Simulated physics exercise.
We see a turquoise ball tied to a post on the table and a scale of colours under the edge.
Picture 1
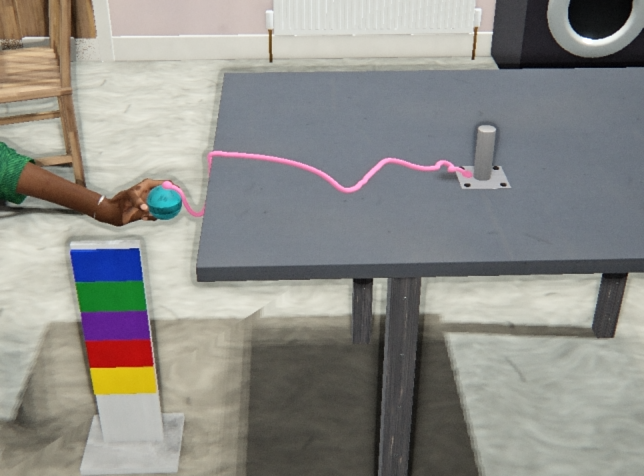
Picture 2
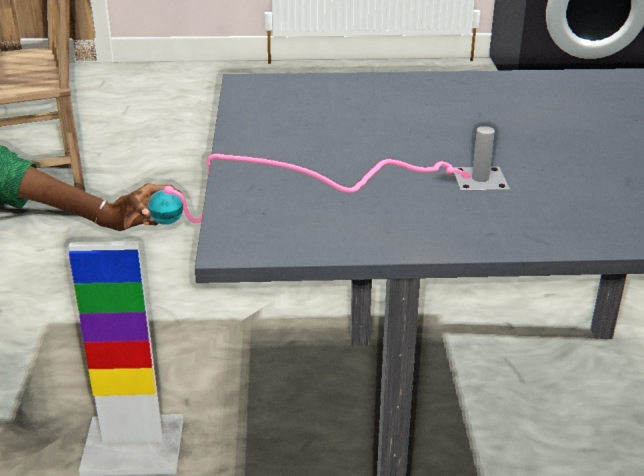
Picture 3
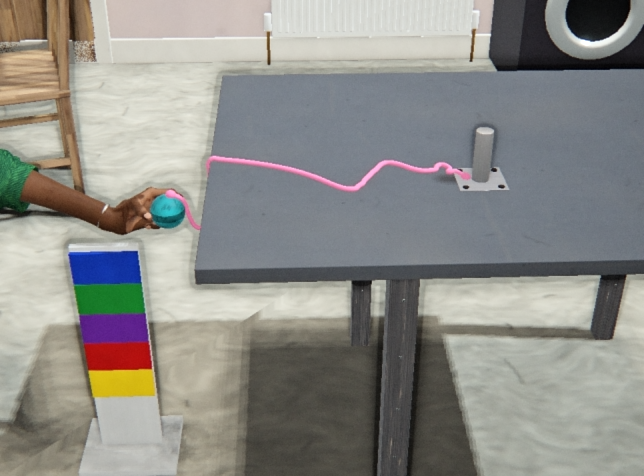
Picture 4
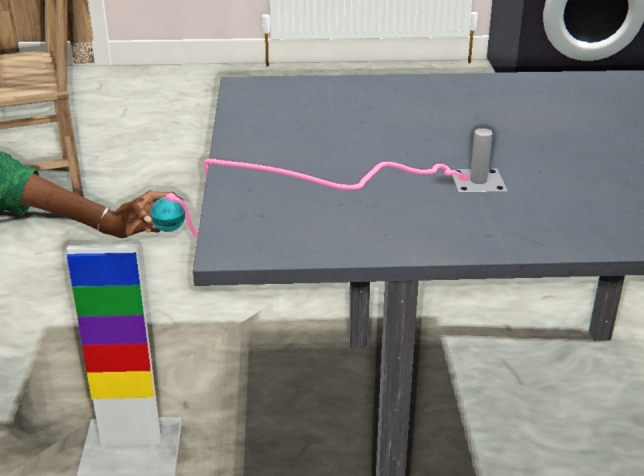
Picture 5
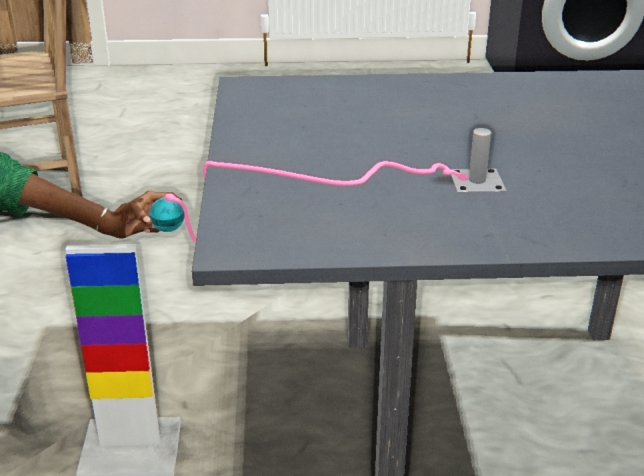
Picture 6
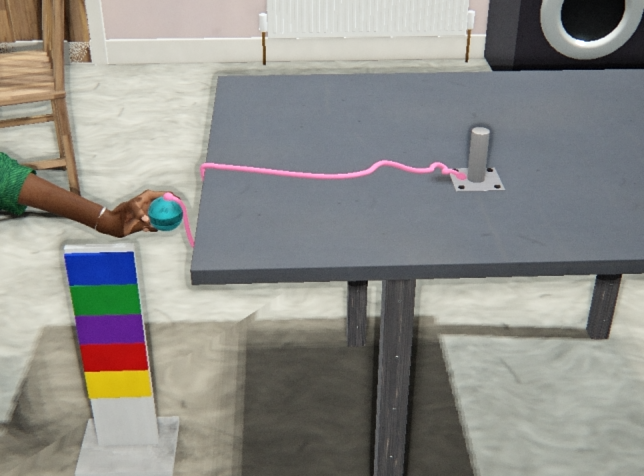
The footage shows a hand holding a turquoise ball beside a table, above a scale of coloured bands, barely moving while the pink cord tied to a post gradually straightens across the tabletop and its loose bend flattens.
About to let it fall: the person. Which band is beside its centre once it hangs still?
The red band.
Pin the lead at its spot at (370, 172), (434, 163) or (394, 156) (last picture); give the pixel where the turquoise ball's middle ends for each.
First try around (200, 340), second around (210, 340), third around (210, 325).
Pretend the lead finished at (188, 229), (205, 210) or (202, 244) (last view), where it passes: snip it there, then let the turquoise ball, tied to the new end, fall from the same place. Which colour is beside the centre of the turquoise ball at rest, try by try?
Results, first to last: Purple; blue; green.
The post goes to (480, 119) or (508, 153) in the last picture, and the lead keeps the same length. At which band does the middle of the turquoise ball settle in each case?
For the first try, purple; for the second, purple.
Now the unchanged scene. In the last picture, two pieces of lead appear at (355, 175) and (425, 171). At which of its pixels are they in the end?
One ends up around (309, 186), the other around (398, 182).
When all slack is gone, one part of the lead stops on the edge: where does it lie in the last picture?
Look near (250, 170).
Early on, ball near (206, 331); level with purple.
Midway, ball near (221, 402); level with red.
Near the end, ball near (217, 379); level with red.
Finally, ball near (214, 399); level with red. Its middle rests at the red band.
